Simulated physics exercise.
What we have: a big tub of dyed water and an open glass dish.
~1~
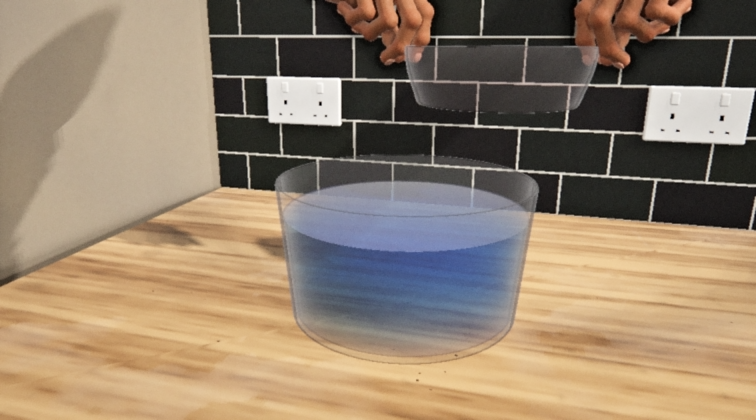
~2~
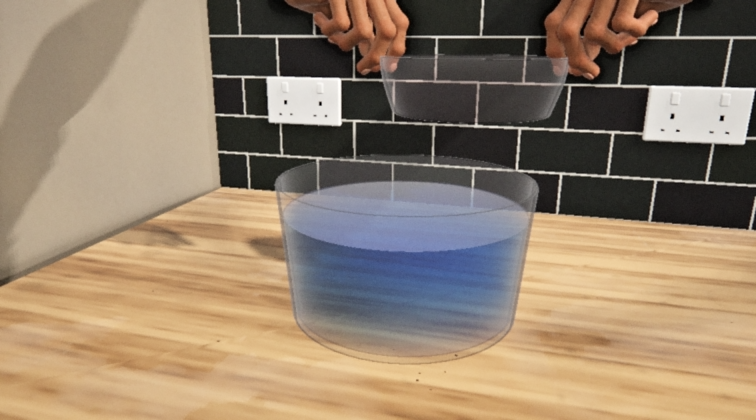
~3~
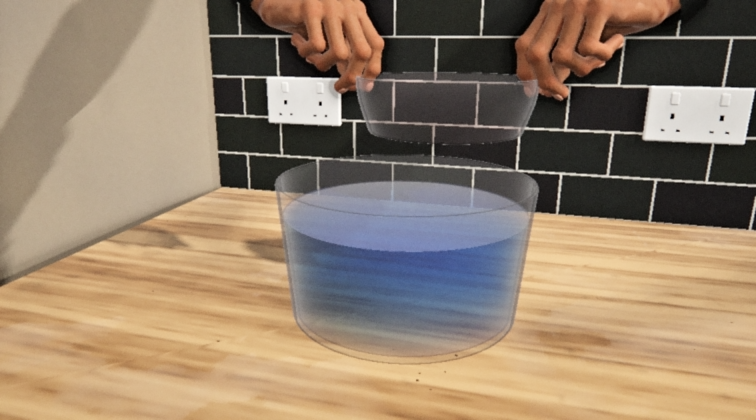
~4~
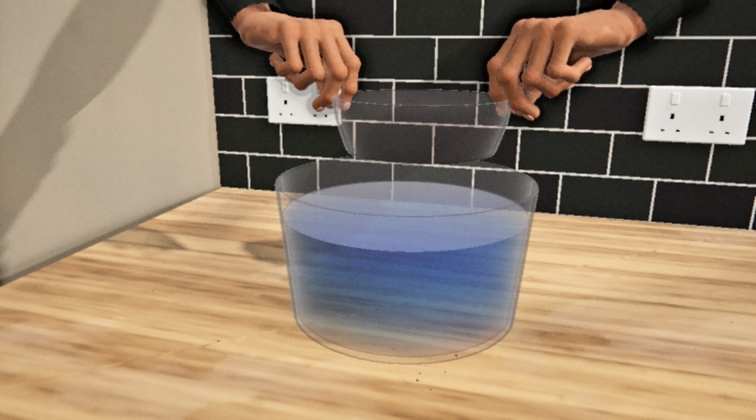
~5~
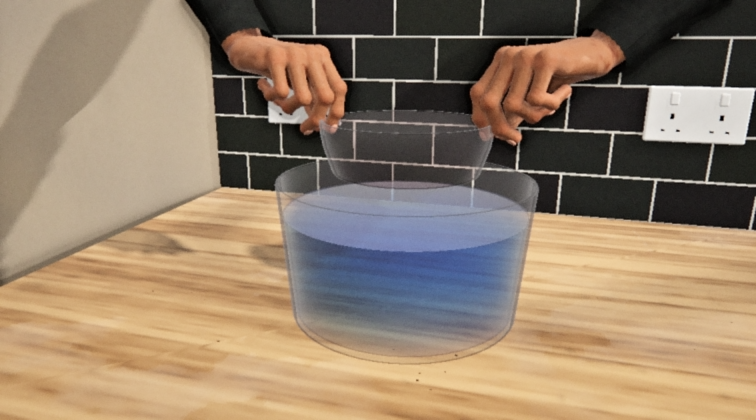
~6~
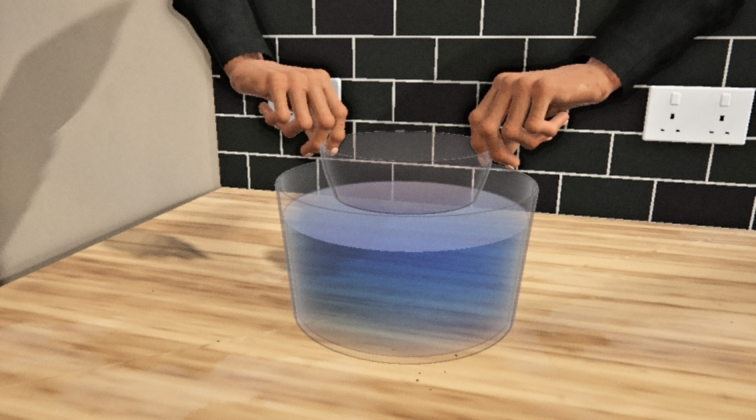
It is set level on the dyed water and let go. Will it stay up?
The dish rides on the surface.
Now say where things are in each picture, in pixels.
The first picture shows dish (498, 73) empty; above the big tub.
The second picture shows dish (471, 83) empty; coming down.
The third picture shows dish (446, 102) empty; lower.
The fourth picture shows dish (421, 121) empty; lower still.
The fifth picture shows dish (406, 144) empty; close to the surface.
The sixth picture shows dish (406, 167) empty; just over the surface.
A moment on, the dish dips into the dyed water.
Further on, it bobs and steadies.
When it is over, the dish floats with about half of its side showing.
